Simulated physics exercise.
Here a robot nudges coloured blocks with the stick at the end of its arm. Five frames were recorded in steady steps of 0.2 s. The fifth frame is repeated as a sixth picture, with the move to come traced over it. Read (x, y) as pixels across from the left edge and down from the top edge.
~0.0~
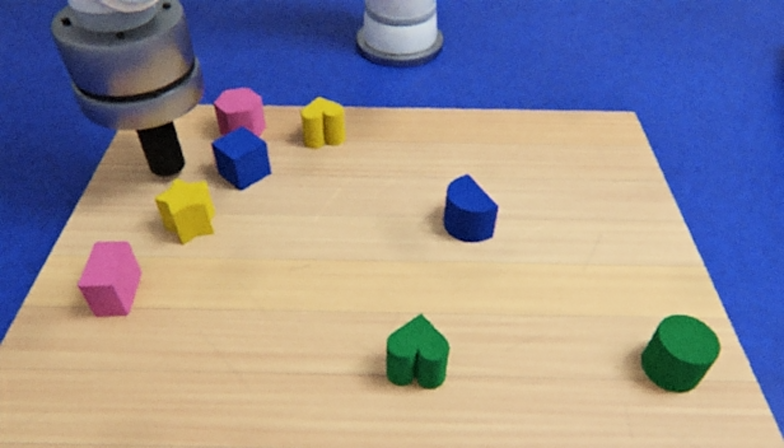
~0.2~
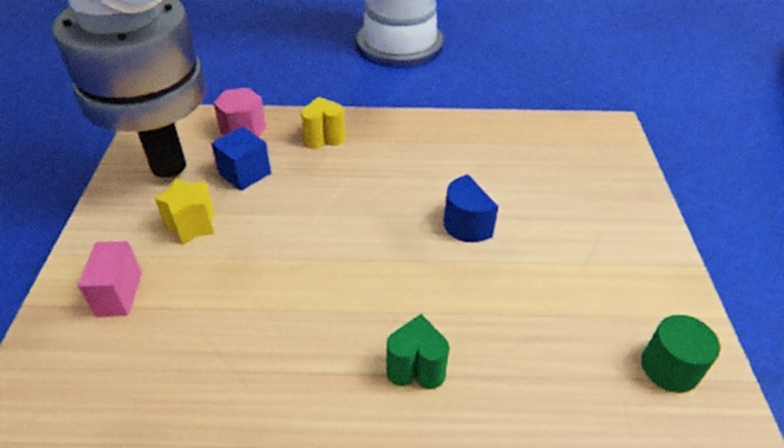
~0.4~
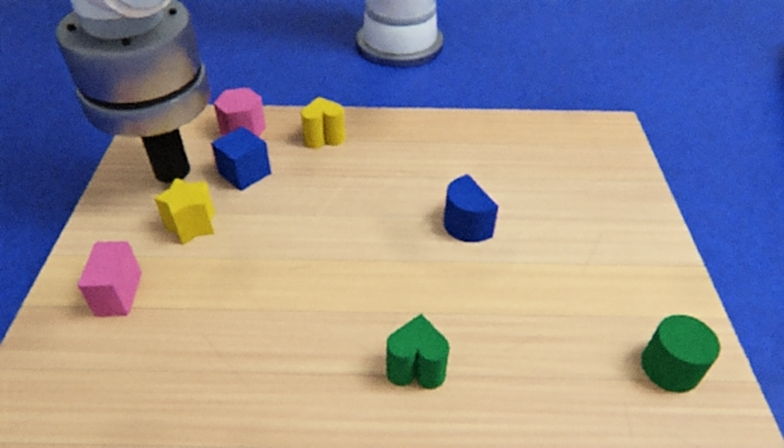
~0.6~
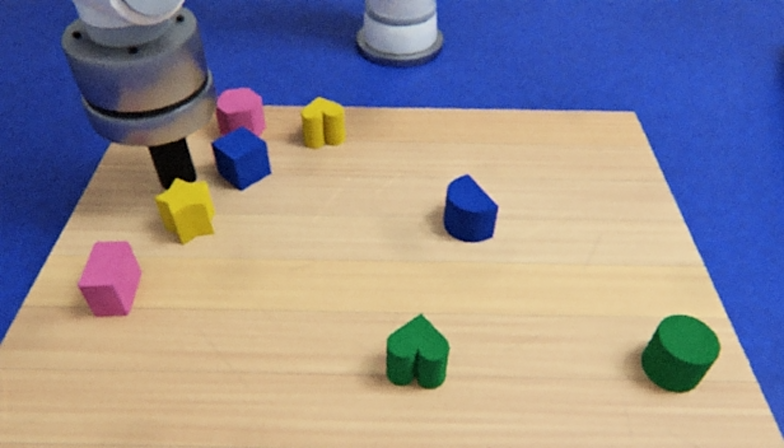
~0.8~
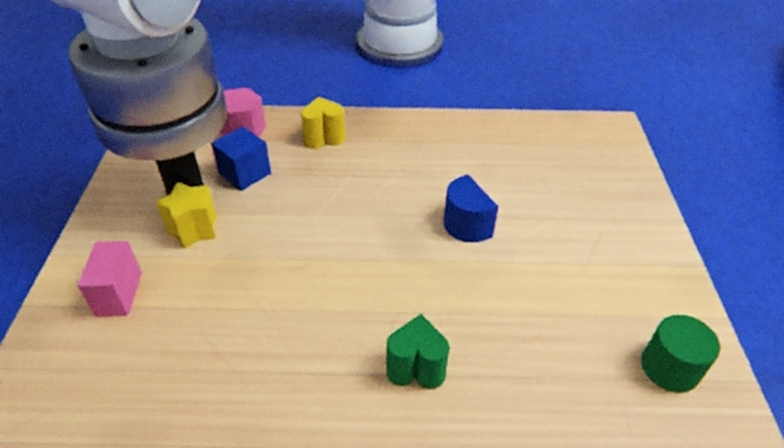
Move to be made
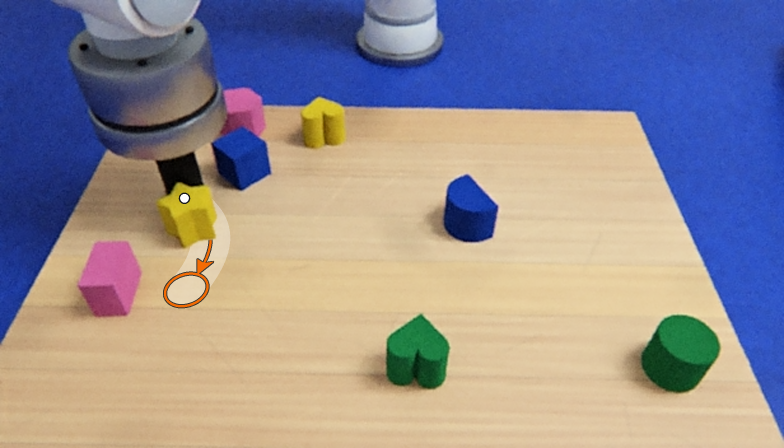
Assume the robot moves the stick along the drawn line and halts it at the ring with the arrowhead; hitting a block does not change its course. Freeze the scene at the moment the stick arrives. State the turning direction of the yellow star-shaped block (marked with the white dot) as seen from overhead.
Spins clockwise.
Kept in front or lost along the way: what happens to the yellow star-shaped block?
It rides in front to the end.
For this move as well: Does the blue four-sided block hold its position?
I'd say yes.
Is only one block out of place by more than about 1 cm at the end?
Yes - that is the case.
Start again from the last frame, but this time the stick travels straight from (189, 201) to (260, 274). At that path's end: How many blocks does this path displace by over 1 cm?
Answer: One block.
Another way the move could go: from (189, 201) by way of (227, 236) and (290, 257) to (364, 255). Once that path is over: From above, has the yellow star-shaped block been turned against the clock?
Going by the path, no.
Path on the board, from (189, 201) over (208, 224) and (208, 255) to (186, 290); the dot is on the yellow star-shaped block.
On the path given first. One third of the way, stick (205, 216); yellow star-shaped block (193, 226), turned 25° clockwise.
Two thirds of the way, stick (205, 247); yellow star-shaped block (181, 261), turned 45° clockwise.
At the end, stick (183, 282); pink oblong in place; yellow star-shaped block (156, 297), turned 55° clockwise; blue four-sided block in place.
